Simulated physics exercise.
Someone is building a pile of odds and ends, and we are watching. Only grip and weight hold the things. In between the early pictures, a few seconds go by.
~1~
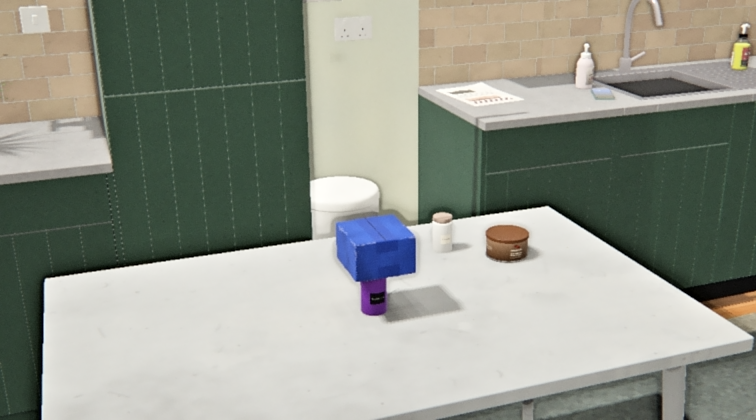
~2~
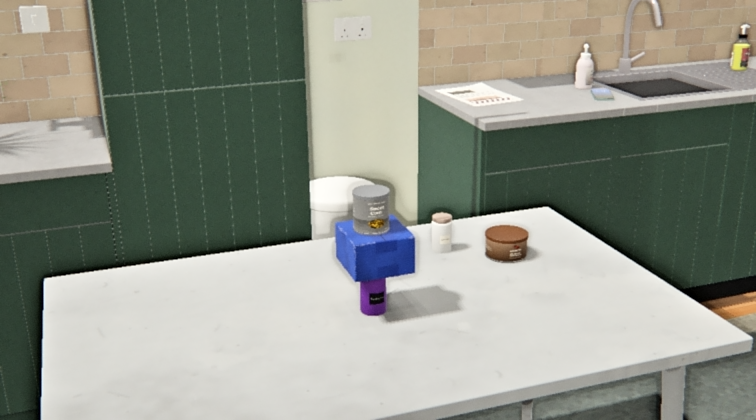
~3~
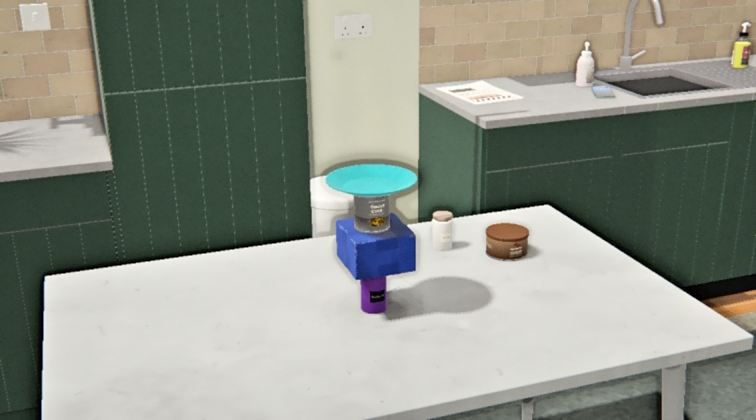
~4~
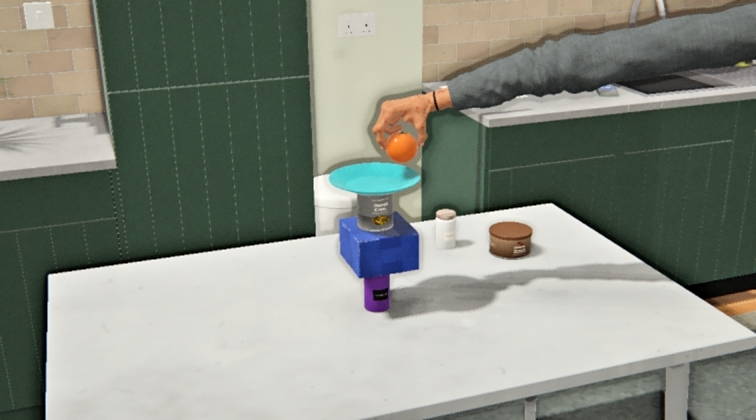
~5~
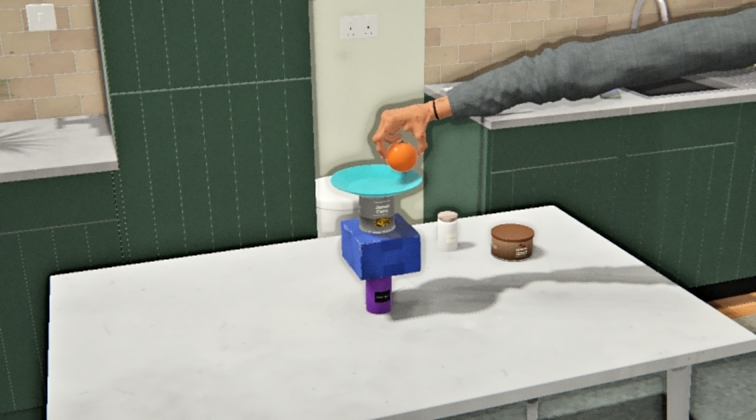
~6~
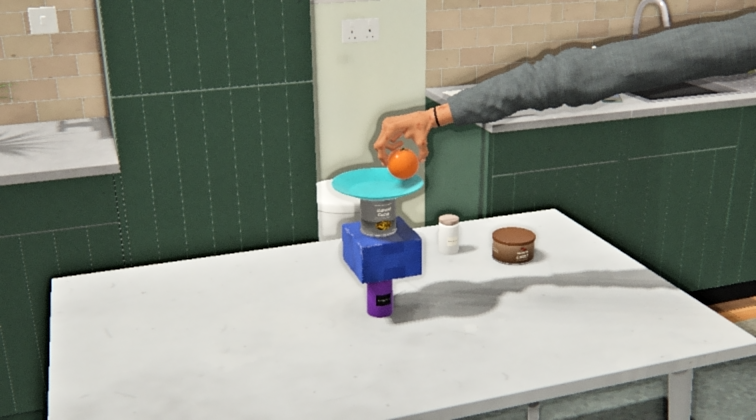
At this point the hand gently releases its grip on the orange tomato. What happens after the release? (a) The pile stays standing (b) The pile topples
a.
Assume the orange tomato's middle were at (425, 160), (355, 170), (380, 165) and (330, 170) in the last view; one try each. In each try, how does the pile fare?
Well, the first time it tips over, the second time it stays intact, the third time it stays intact, and the fourth time it tips over.
Then, 0.60 s on from there, no change.
Then, 1.90 s on from there, orange tomato resting near (403, 164).
In the end, all 7 unmoved. At the end, from the last picture's camera, orange tomato near (403, 164). The pile stays up.
